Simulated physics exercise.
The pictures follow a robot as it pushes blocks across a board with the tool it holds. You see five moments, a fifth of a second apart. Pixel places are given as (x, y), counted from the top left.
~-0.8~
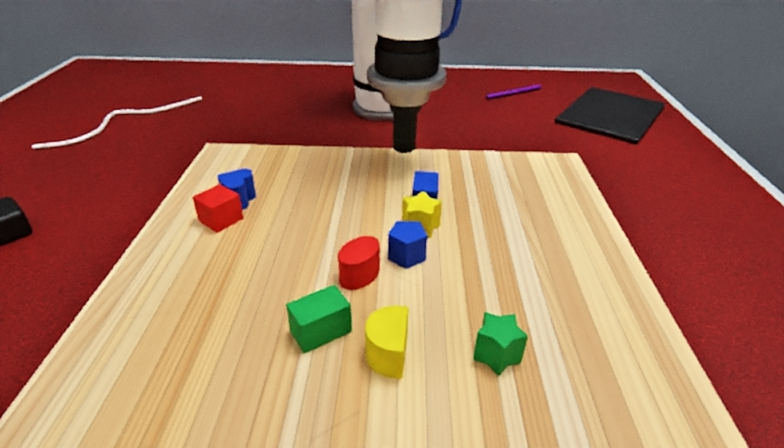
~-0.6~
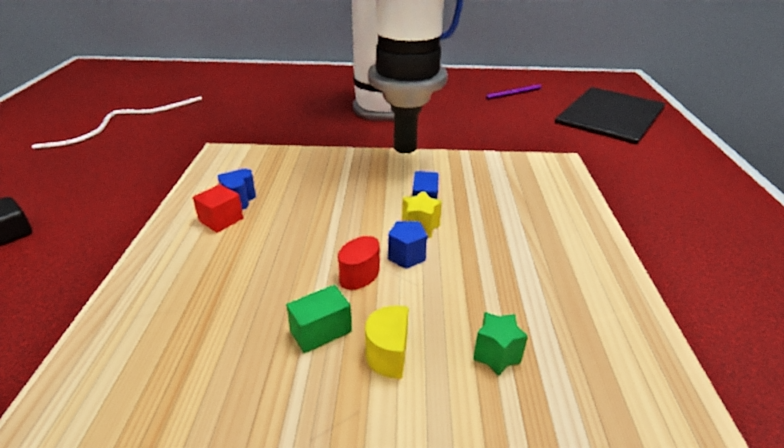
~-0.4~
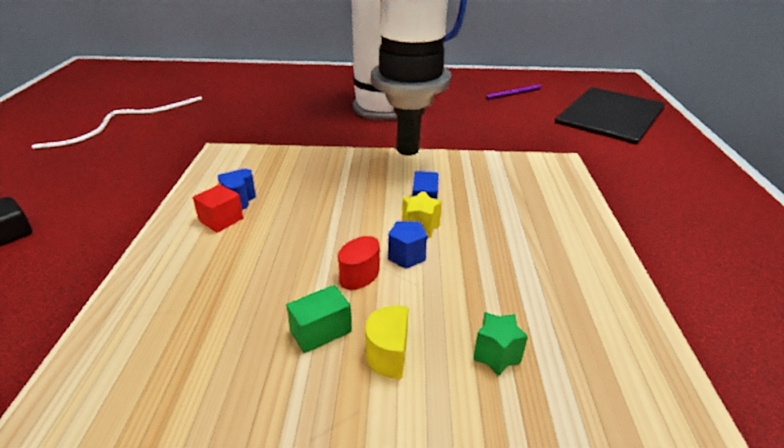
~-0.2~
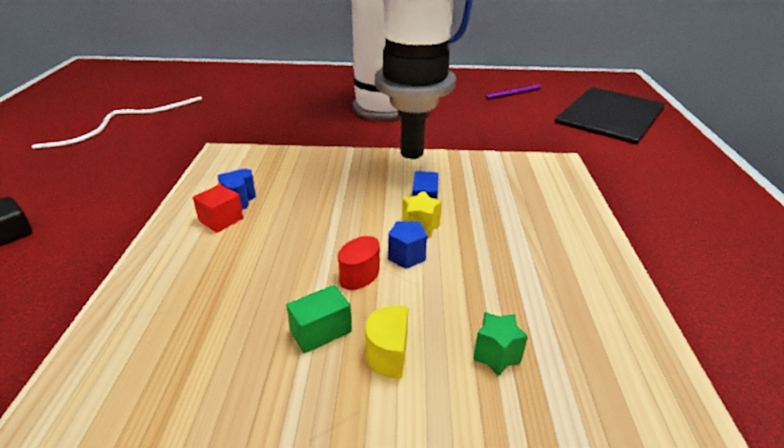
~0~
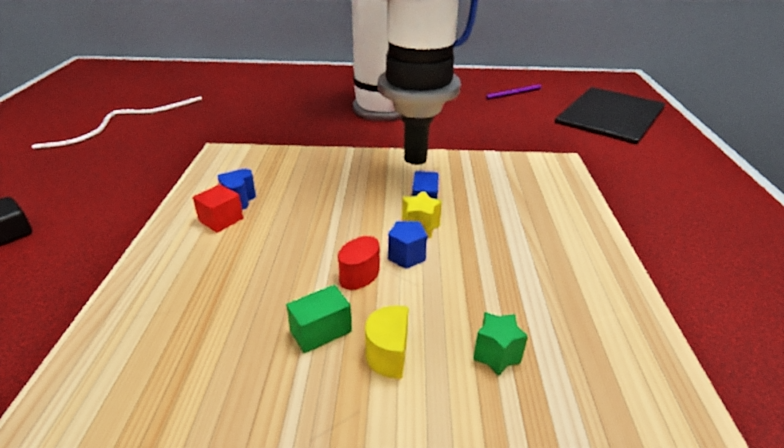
The robot arm's dark tip edged slightly right and down toward the viewer, near the small blue block behind the yellow star, while all the colored blocks on the wooden board stayed still.
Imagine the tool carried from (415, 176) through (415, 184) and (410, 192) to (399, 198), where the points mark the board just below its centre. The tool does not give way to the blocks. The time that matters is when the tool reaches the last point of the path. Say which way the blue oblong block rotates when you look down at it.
The block spins anticlockwise.
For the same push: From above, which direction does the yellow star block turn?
From the top, the block rotates clockwise.
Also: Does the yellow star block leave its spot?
Going by the path, yes.
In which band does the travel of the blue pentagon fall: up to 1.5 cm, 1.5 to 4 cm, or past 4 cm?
Short: Under 1.5 cm.
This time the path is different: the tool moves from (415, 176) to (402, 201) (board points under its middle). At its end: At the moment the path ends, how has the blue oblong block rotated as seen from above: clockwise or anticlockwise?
It ends up turned anticlockwise.
What follows on the original path. Halfway along, tool at (415, 172); nothing pushed yet.
At the end, tool at (399, 181); blue pentagon in place; yellow star block at (426, 207), turned 25° clockwise; blue oblong block at (423, 187), turned 45° anticlockwise.
